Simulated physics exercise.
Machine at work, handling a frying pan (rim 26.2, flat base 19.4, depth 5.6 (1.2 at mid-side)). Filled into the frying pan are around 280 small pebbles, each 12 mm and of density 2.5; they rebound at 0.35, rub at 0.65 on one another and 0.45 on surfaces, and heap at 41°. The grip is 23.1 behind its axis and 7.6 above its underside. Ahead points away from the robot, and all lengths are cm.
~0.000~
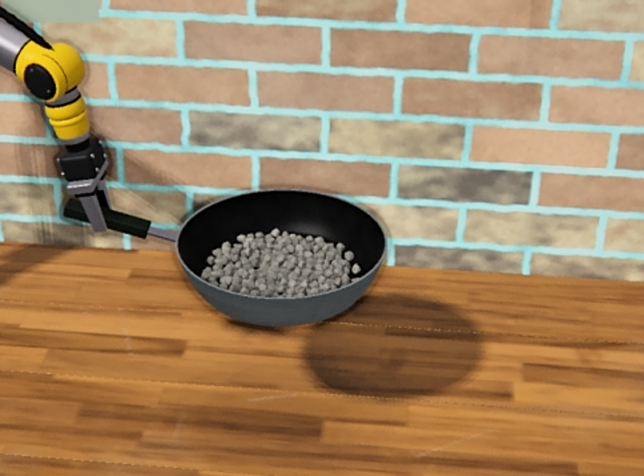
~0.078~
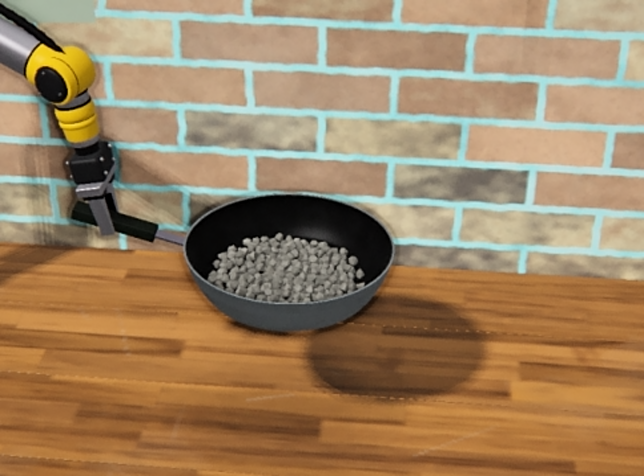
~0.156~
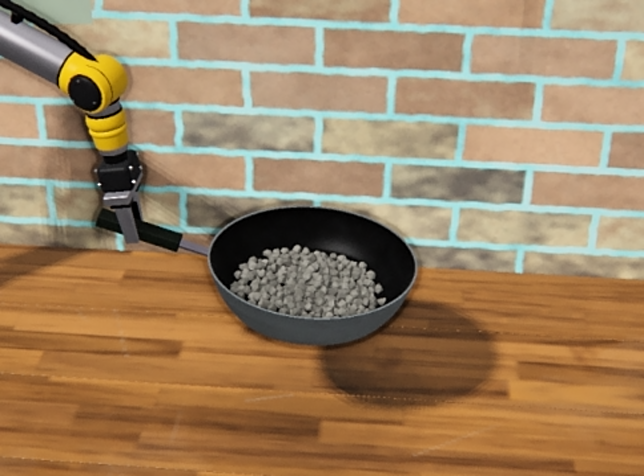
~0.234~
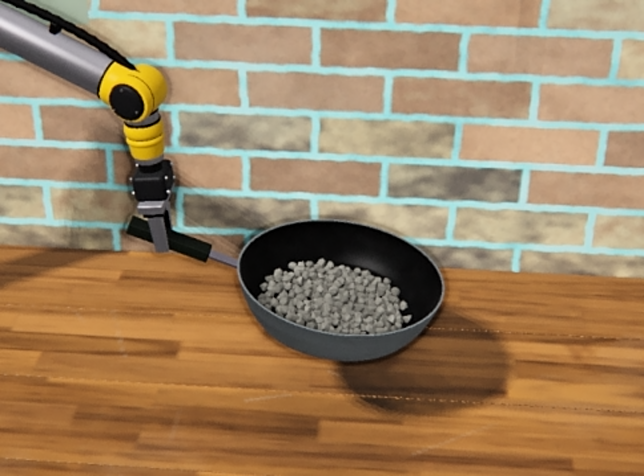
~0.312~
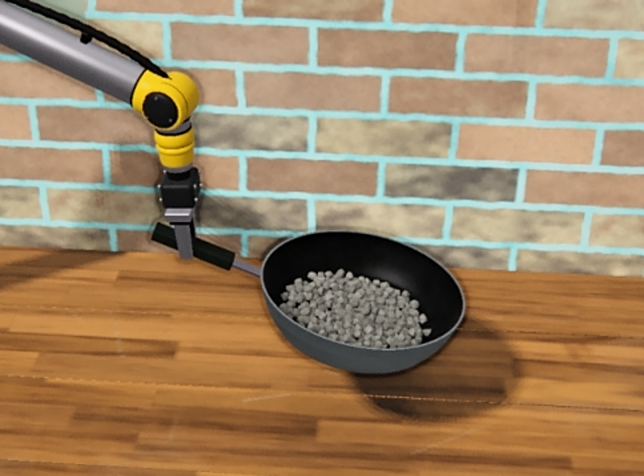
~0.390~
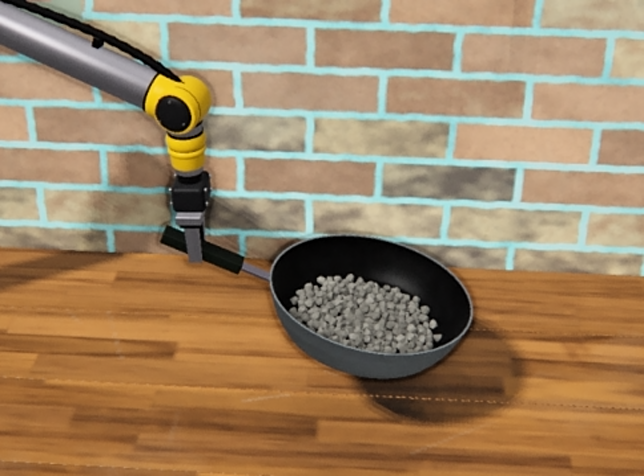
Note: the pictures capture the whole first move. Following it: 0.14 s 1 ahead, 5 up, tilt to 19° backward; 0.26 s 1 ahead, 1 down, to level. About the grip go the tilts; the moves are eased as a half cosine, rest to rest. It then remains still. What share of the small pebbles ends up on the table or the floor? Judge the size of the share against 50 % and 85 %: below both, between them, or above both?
Below both.
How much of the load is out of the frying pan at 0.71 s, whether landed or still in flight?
Running total: Approx. 80 %.
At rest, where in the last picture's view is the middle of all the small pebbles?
Near (458, 277).
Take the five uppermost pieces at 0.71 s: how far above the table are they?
54 cm, roughly.
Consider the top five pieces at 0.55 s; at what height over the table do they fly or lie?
They are some 43 cm up.
After 0.55 s, tilted 19° backward, highest piece 44 above the table; 281 in the frying pan.
After 0.71 s, tilted 4° backward, highest piece 56 above the table; 53 in the frying pan, 228 in flight or on a rim.
After 0.99 s, level, highest piece 33 above the table; 201 in the frying pan, 41 on the table or floor, 39 in flight or on a rim.
After 2.04 s, level, highest piece 28 above the table; 201 in the frying pan, 80 on the table or floor.
At rest, 201 in the frying pan, 80 on the table or floor. That is 28 % on the table or floor.
